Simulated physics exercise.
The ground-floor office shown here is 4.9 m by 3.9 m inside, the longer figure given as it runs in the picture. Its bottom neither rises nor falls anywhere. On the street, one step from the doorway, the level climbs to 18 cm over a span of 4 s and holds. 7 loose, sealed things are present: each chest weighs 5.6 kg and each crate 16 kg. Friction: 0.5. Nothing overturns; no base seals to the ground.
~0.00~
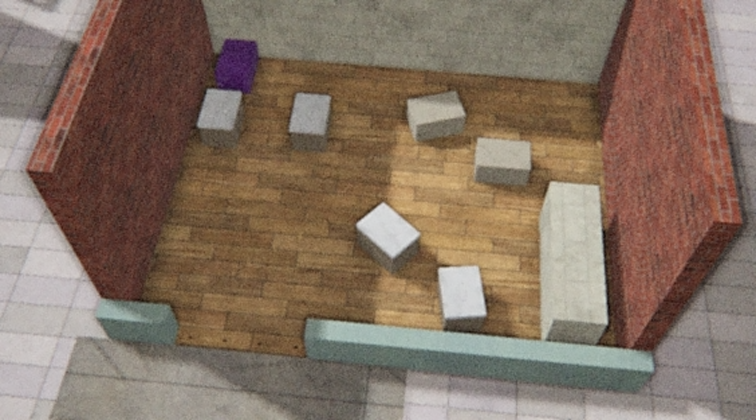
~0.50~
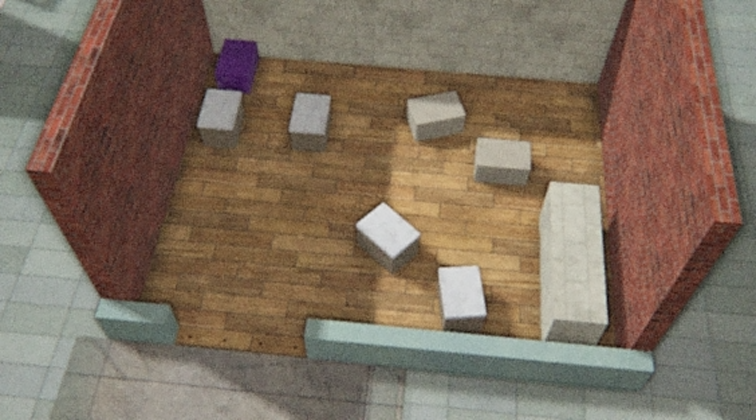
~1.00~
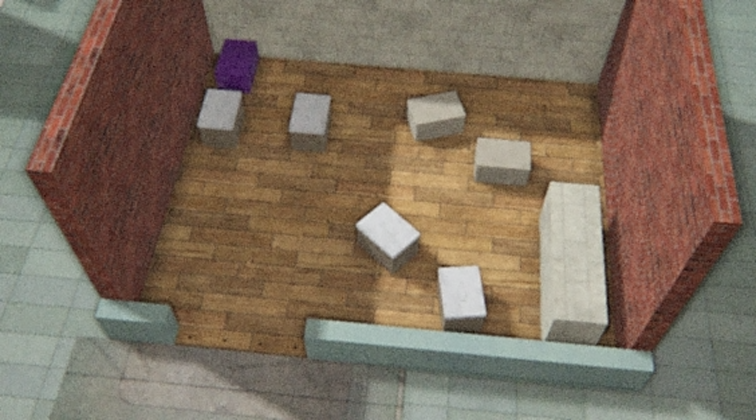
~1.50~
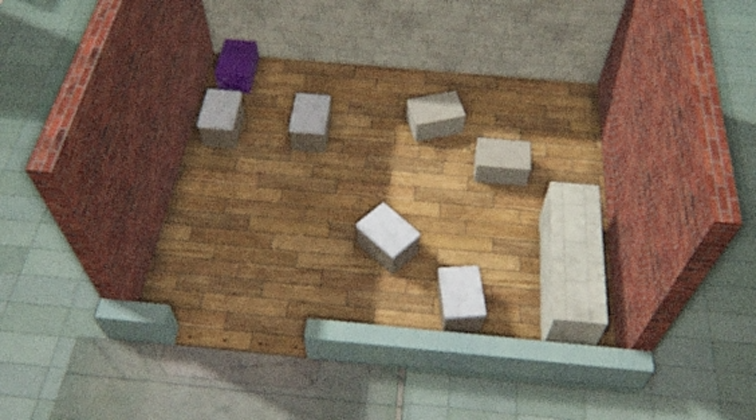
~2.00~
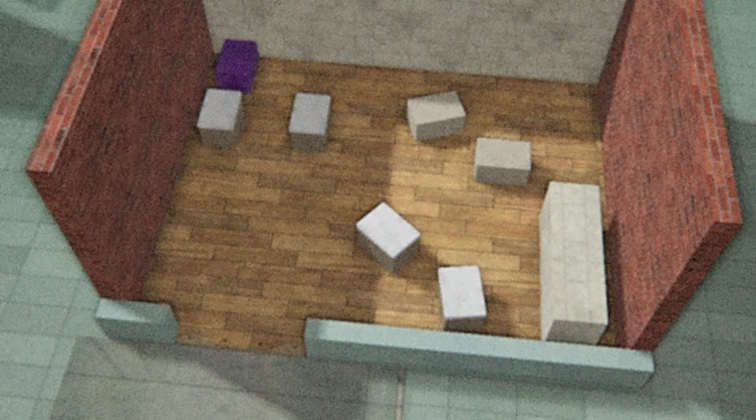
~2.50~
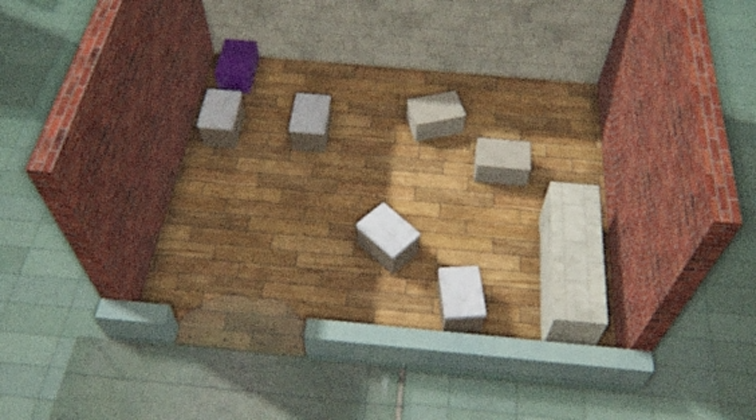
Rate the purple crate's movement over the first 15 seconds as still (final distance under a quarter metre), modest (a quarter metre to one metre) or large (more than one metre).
The rating is large.
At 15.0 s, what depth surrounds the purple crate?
Roughly 12 cm deep.
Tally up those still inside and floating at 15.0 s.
Of them, 7.
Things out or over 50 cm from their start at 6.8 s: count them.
That would be 1.
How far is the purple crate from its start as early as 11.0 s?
By then it has shifted roughly 140 cm.
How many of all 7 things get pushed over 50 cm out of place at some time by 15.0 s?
6 in all.
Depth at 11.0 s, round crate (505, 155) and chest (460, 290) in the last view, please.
4 and 2 cm.
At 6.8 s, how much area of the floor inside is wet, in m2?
Some 12.0 m2 of it.
After 3.5 s the purple crate is near (236, 57), 0.0 m from its start, aground; 0 afloat.
After 6.8 s the purple crate is near (239, 54), 0.0 m from its start, afloat; 3 afloat.
After 11.0 s the purple crate is near (345, 71), 1.4 m from its start, afloat; 5 afloat.
After 15.0 s the purple crate is near (522, 120), 3.6 m from its start, afloat; 7 afloat.
